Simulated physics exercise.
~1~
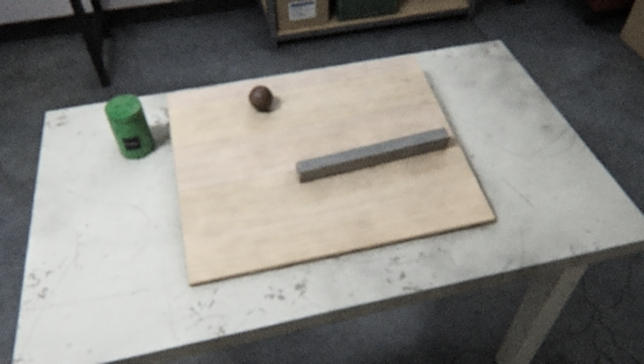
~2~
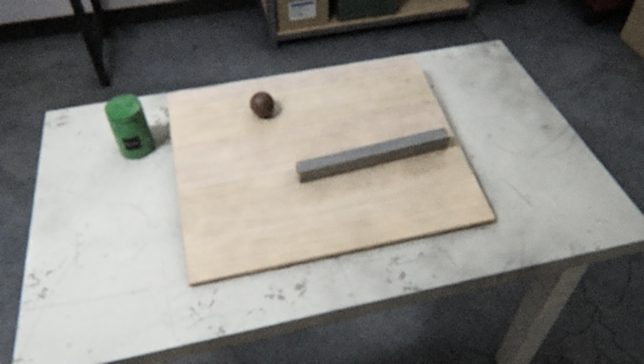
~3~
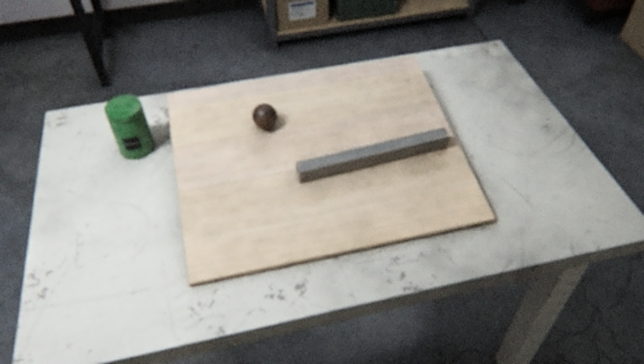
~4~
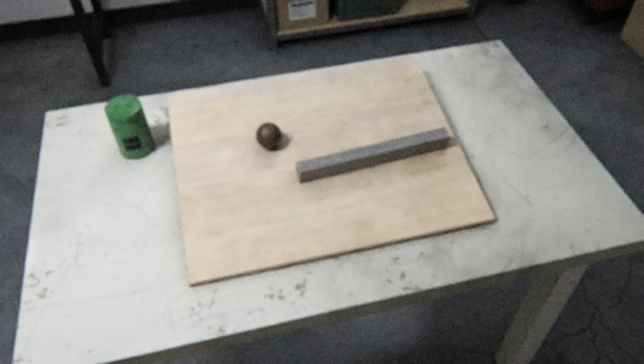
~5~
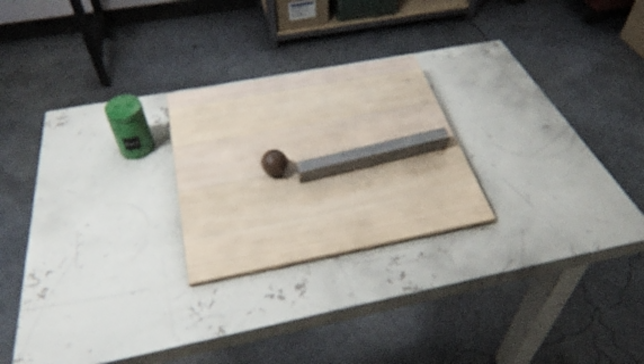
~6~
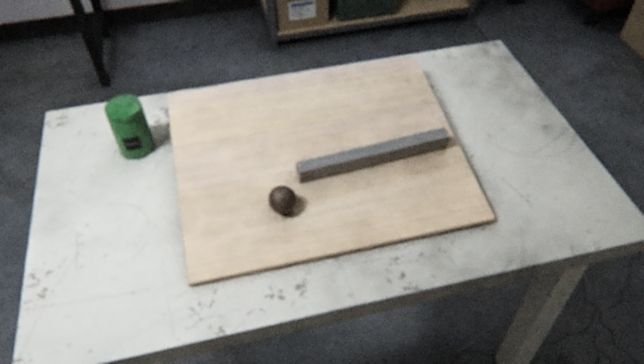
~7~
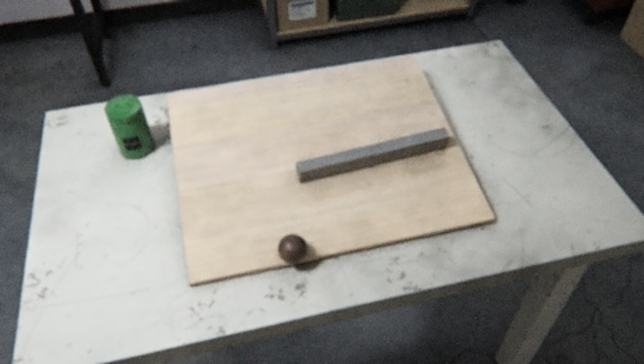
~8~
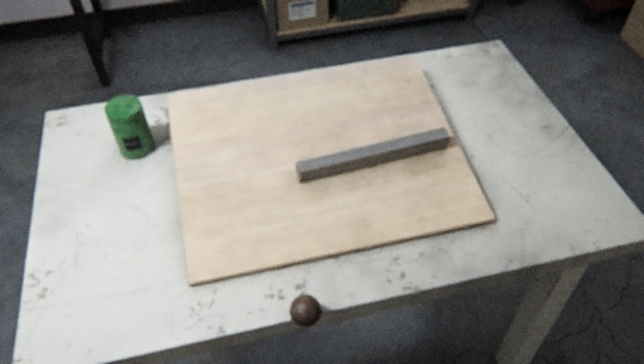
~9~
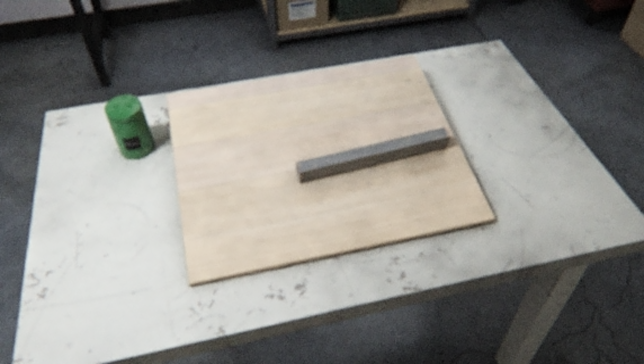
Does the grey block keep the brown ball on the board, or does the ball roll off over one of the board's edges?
The ball rolls off over the near edge of the board, having passed the left end of the grey block.
